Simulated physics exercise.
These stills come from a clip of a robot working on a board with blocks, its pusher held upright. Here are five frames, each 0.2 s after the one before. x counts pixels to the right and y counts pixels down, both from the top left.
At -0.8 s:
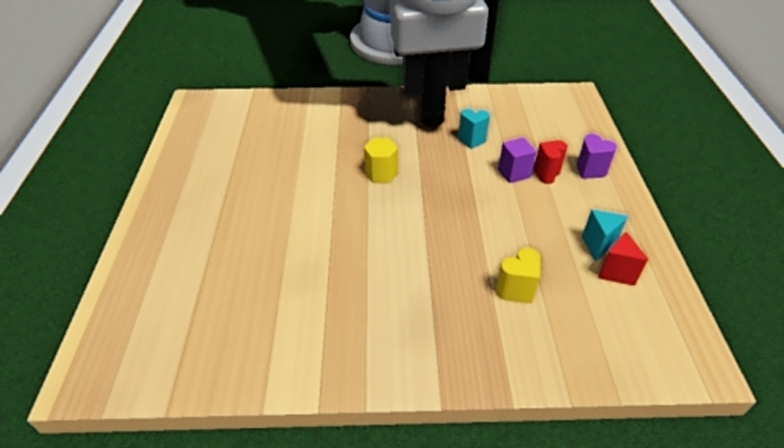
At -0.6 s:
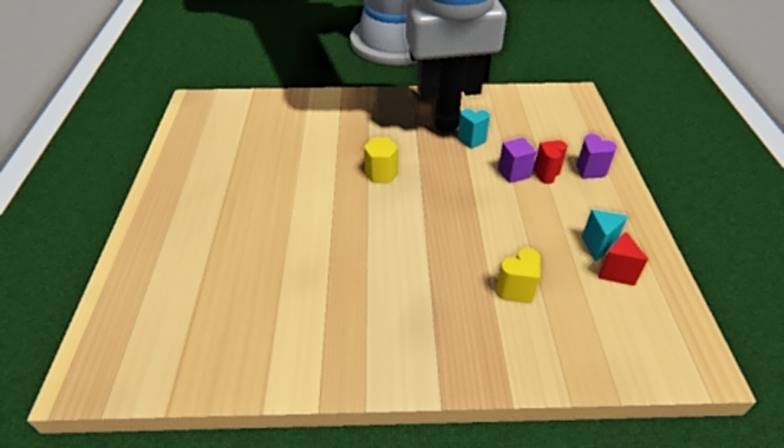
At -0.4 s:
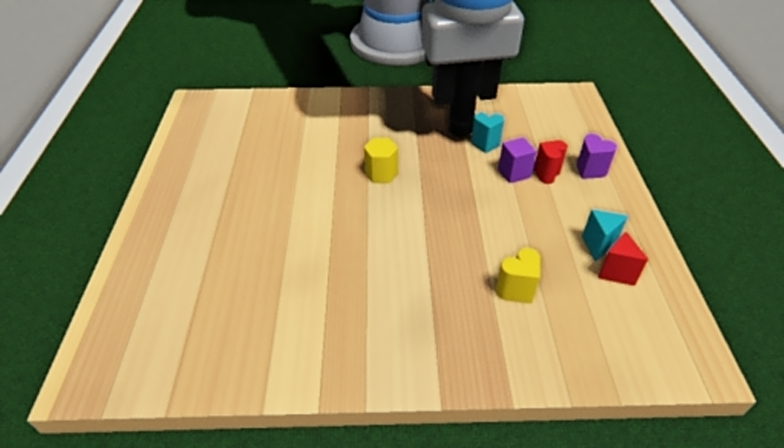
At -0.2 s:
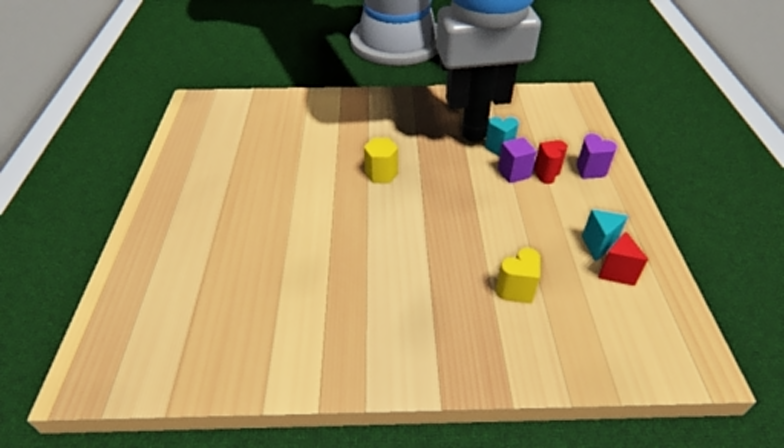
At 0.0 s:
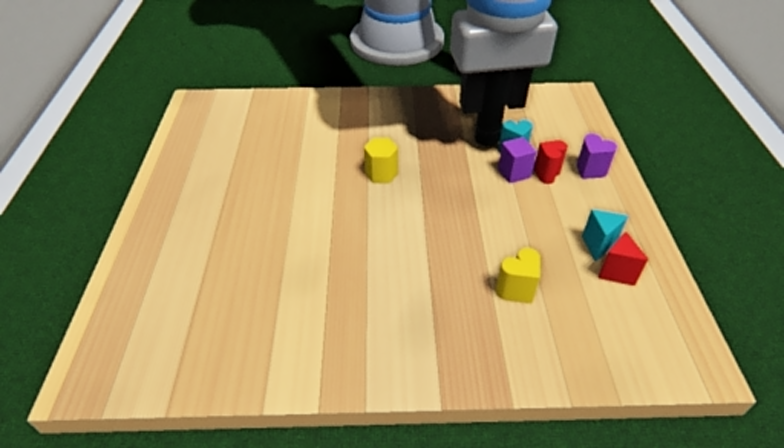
A robot arm pushes the turquoise heart-shaped block right, to just behind the purple four-sided block.
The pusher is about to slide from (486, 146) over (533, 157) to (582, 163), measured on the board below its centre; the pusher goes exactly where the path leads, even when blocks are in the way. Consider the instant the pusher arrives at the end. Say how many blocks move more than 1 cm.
Here I'd predict two blocks moving more than 1 cm.
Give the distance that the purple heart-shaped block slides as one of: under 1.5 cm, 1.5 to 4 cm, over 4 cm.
It slides somewhere between 1.5 and 4 cm.
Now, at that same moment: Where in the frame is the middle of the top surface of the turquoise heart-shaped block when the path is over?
It should be at about (608, 127).
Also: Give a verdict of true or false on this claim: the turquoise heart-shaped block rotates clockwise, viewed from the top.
False - the claim does not hold.
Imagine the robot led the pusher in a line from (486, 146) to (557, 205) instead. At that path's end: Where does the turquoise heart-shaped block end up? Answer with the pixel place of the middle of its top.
It is at (539, 132).
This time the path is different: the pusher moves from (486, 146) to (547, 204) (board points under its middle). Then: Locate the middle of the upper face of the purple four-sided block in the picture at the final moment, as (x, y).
(579, 191)
The first path, step by step. One third of the way, pusher (518, 147); turquoise heart-shaped block (552, 130), turned 20° anticlockwise.
Two thirds of the way, pusher (551, 151); turquoise heart-shaped block (584, 131), turned 40° anticlockwise; purple heart-shaped block (609, 144), turned 30° clockwise.
At the end, pusher (584, 155); turquoise heart-shaped block (608, 127), turned 105° anticlockwise; red heart-shaped block unmoved; purple heart-shaped block (620, 145), turned 65° clockwise.
